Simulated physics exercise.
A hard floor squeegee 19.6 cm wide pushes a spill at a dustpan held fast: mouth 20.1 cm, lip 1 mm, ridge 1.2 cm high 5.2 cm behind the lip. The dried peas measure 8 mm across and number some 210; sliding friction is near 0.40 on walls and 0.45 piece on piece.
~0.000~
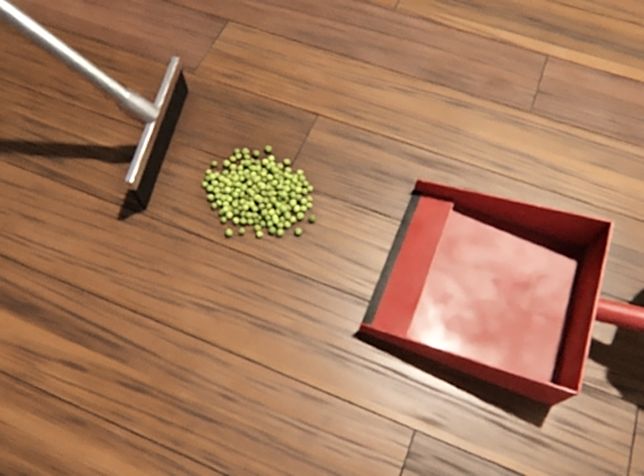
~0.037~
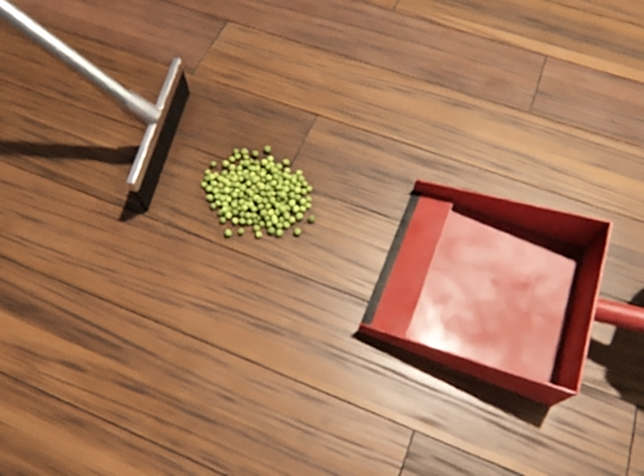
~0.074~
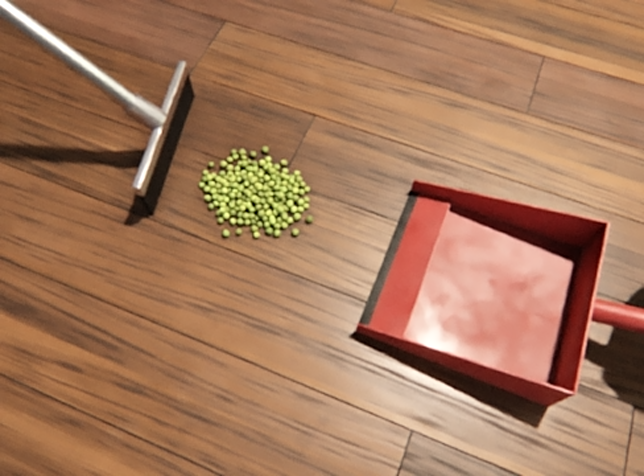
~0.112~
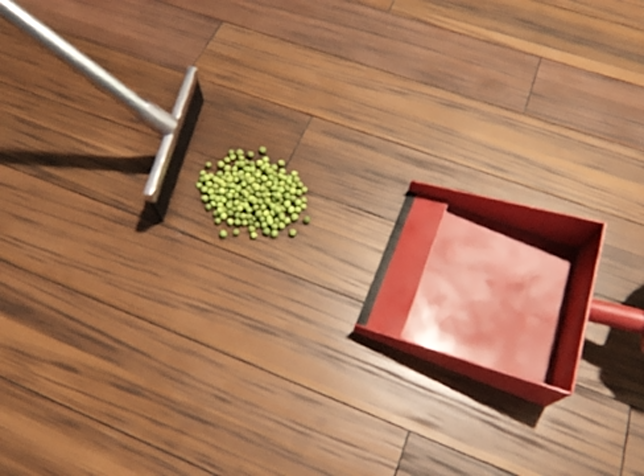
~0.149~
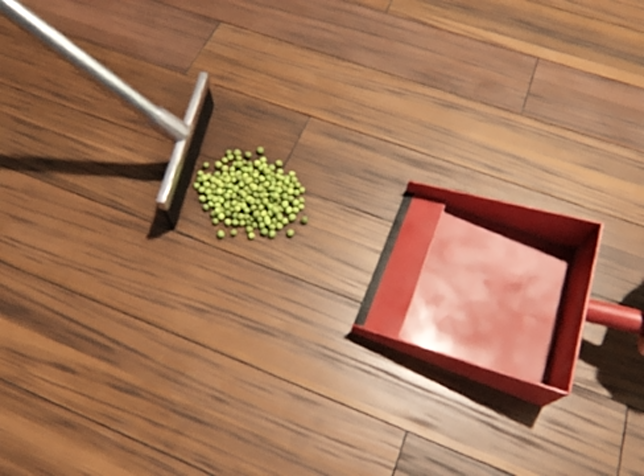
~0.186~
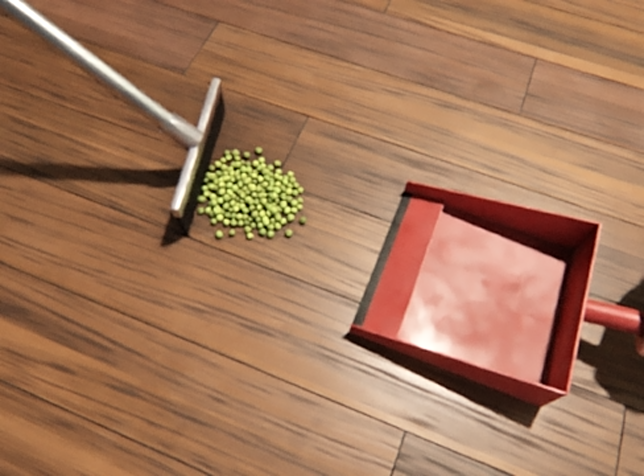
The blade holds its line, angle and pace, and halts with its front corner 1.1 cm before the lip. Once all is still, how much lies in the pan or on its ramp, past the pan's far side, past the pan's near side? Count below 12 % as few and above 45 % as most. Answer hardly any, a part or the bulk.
Pan a part, far side a part, near side hardly any.
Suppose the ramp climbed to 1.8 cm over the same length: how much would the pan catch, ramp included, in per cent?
It would be near 20 per cent.
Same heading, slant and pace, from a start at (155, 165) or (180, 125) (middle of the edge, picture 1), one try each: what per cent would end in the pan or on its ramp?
About 25 and 30 per cent.
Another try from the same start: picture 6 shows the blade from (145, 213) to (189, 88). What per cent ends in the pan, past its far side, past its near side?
Pan 0, far 0, near 5.
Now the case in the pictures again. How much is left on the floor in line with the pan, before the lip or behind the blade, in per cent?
About 50 per cent.
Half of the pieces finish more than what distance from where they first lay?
Roughly 18 cm.
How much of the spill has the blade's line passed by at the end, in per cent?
Roughly 0 per cent.
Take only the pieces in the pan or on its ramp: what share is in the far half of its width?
Roughly 50 per cent.
After 0.38 s, middle of the blade 14 cm from the lip; 0 % over the lip, far side 5 %, near side 0 %.
Then, at 0.51 s, middle of the blade 7 cm from the lip; 0 % over the lip, far side 15 %, near side 0 %.
After 0.77 s, middle of the blade 3 cm from the lip; 30 % over the lip, far side 20 %, near side 0 %.
At rest (1.3 s), pan 30 %, far side 20 %, near side 0 %, in front of the lip or behind the blade 50 %.
